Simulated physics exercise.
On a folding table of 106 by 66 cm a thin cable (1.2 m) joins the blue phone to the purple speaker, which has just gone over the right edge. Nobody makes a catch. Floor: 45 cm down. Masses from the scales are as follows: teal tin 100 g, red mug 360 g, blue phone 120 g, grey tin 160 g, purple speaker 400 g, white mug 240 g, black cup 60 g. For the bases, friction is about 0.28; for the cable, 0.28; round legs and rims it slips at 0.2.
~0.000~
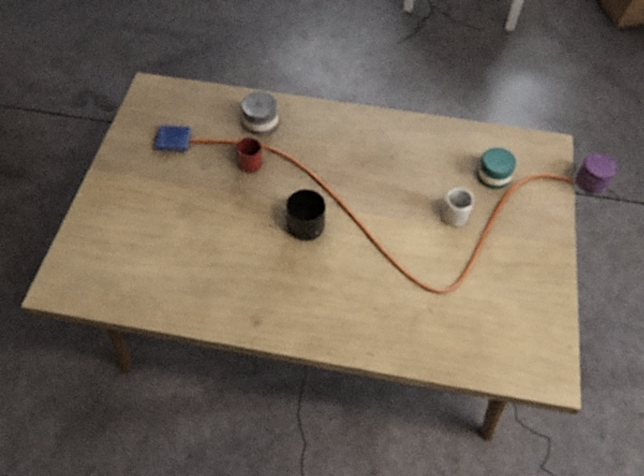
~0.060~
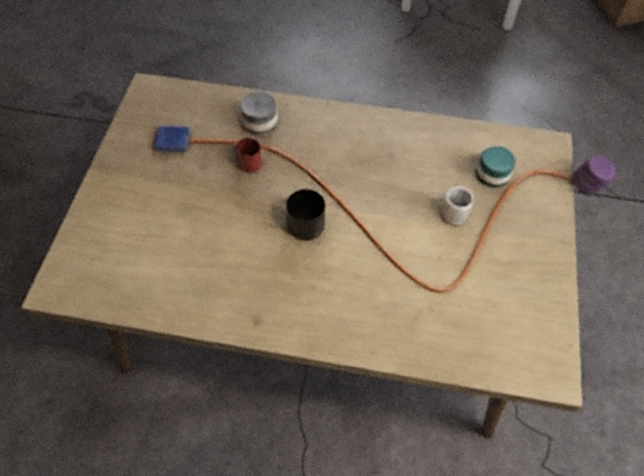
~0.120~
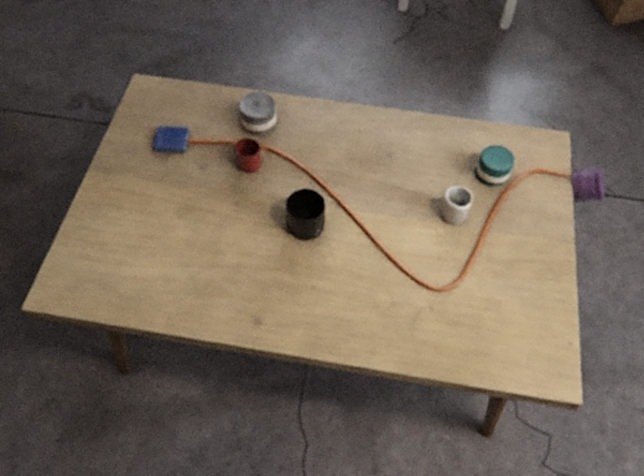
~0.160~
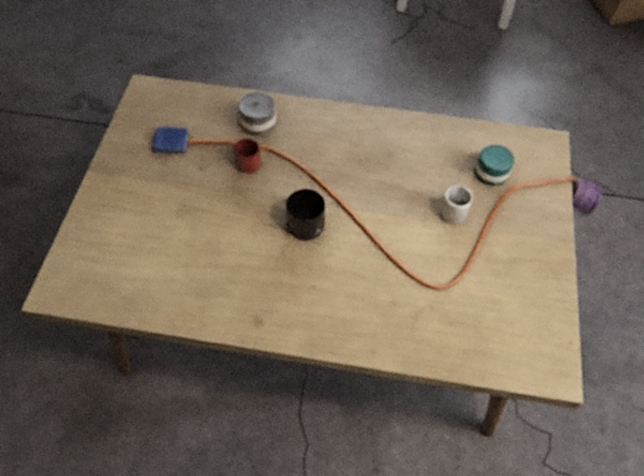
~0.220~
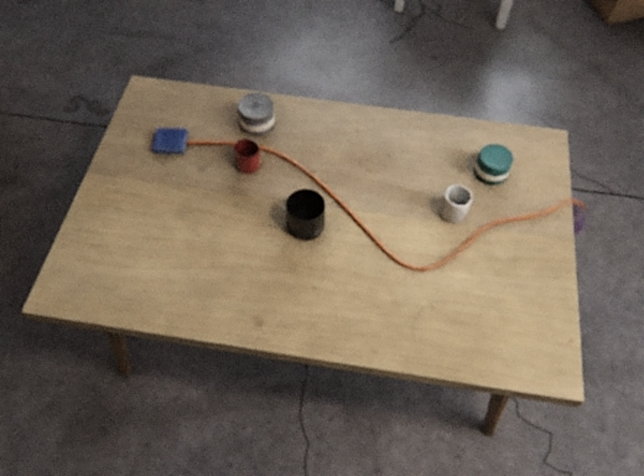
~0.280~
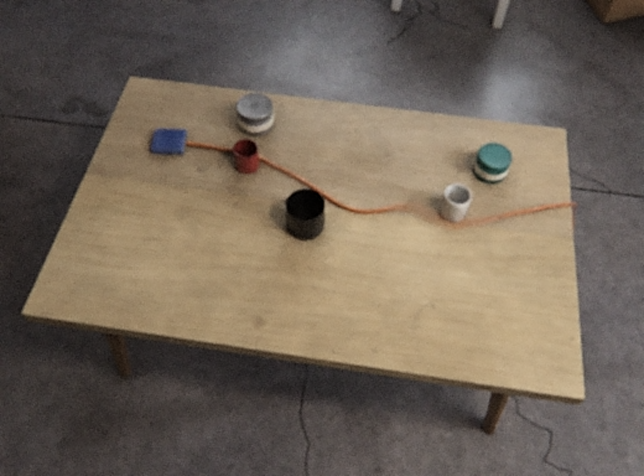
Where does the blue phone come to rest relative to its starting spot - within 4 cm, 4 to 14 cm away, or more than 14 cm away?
It comes to rest more than 14 cm away.
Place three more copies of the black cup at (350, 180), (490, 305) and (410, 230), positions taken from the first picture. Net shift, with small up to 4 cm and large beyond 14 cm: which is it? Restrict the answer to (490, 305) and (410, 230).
Shift 1: Minor. Shift 2: Major.
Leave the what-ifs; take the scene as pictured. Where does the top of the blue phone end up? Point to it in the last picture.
It stops around pixel (269, 138).
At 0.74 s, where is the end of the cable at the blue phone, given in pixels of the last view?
Somewhere about (286, 142) in the final view.
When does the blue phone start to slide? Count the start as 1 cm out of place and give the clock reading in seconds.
The blue phone gets there close to 0.32 s.
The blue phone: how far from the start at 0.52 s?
Shift of the blue phone - 20 cm.
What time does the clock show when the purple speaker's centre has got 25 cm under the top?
About: 0.28 s.
After 0.5 s, the cable's tail end at (277, 146); blue phone 21 cm off its start, white mug 9 cm off its start, red mug 3 cm off its start.
After 0.7 s, the cable's tail end at (286, 142); blue phone 23 cm off its start, white mug 9 cm off its start, red mug 4 cm off its start.
After 1.0 s, the cable's tail end at (286, 142); blue phone 23 cm off its start at (269, 138), white mug 9 cm off its start at (466, 162), red mug 4 cm off its start at (258, 156).
After 1.2 s, the cable's tail end at (286, 142); blue phone 23 cm off its start, white mug 9 cm off its start, red mug 4 cm off its start.
After 2.4 s, the cable's tail end at (286, 142); blue phone 23 cm off its start at (269, 138), white mug 9 cm off its start at (467, 162), red mug 4 cm off its start at (258, 156), grey tin 2 cm off its start at (263, 100).
